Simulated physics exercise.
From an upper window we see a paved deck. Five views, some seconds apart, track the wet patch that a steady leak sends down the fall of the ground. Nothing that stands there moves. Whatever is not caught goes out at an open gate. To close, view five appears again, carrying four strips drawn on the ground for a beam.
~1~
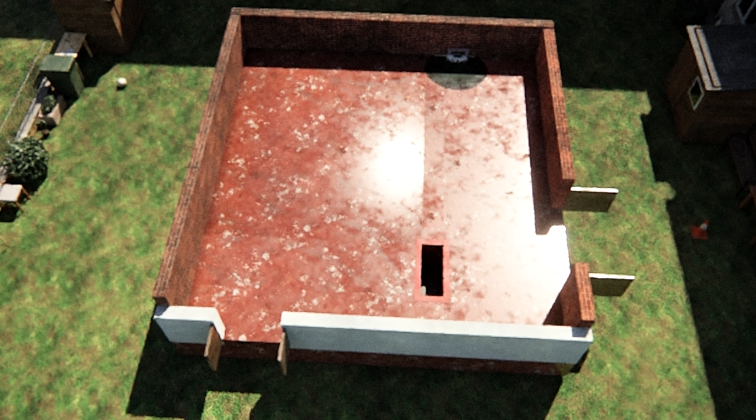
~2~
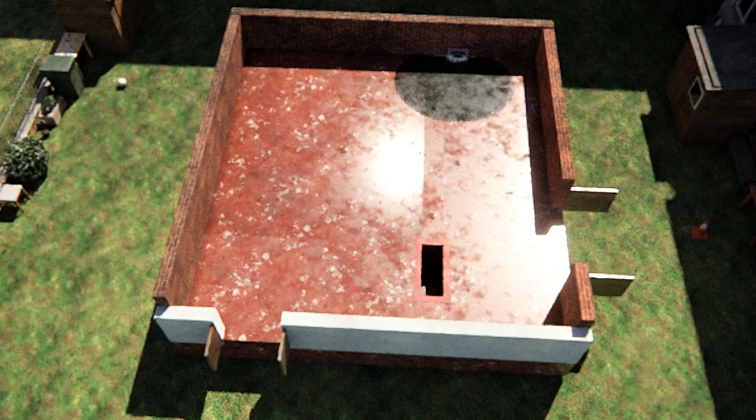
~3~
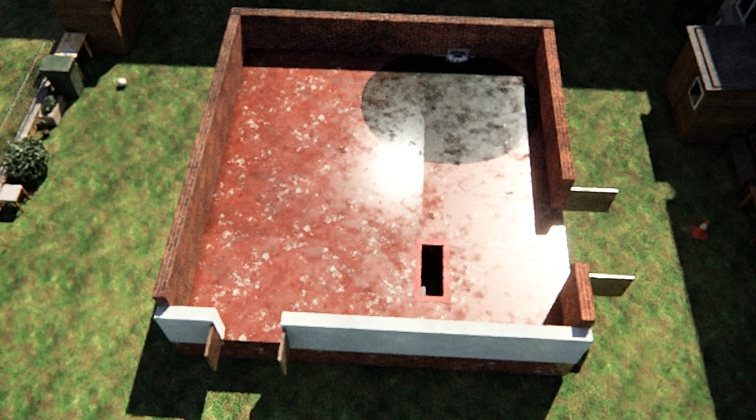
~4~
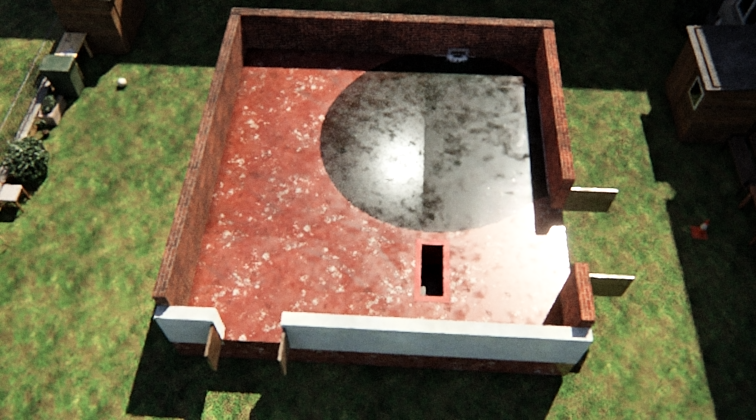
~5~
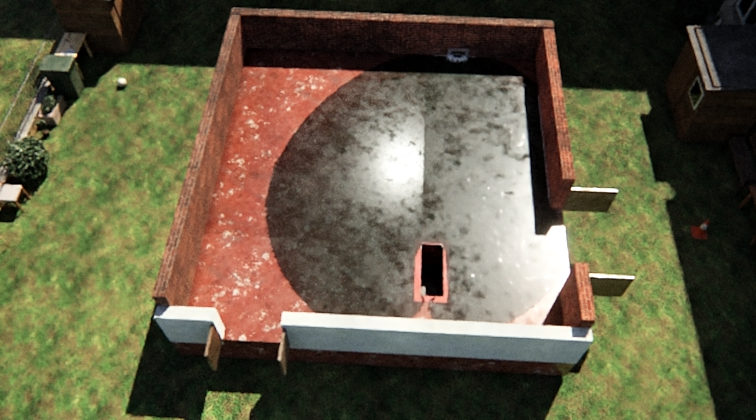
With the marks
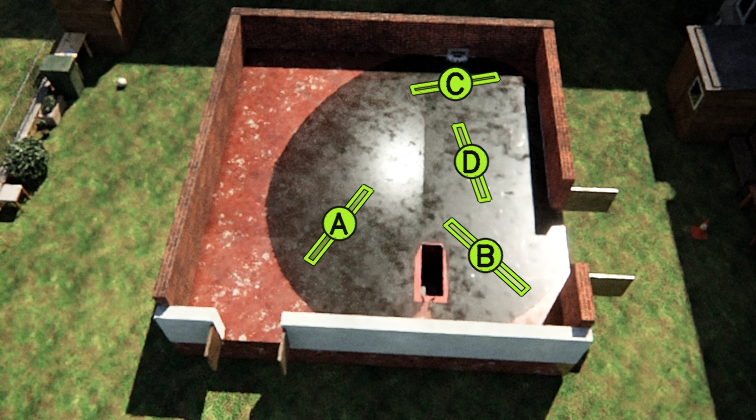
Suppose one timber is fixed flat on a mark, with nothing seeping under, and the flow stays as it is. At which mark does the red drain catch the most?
Place A.
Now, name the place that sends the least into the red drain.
It is C.
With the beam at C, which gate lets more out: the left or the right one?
More leaves on the left.
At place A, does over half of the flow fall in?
No.
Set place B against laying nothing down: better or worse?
Worse.
On the marked copy, A from (309, 260) to (367, 188); B from (448, 222) to (524, 290); C from (412, 89) to (496, 76); D from (458, 125) to (484, 199).
With A, about 28 % of the stream runs into the red drain, about 71 % out by the gates.
With B, about 21 % of the stream runs into the red drain, about 78 % out by the gates.
With C, about 13 % of the stream runs into the red drain, about 85 % out by the gates.
With D, about 21 % of the stream runs into the red drain, about 78 % out by the gates.
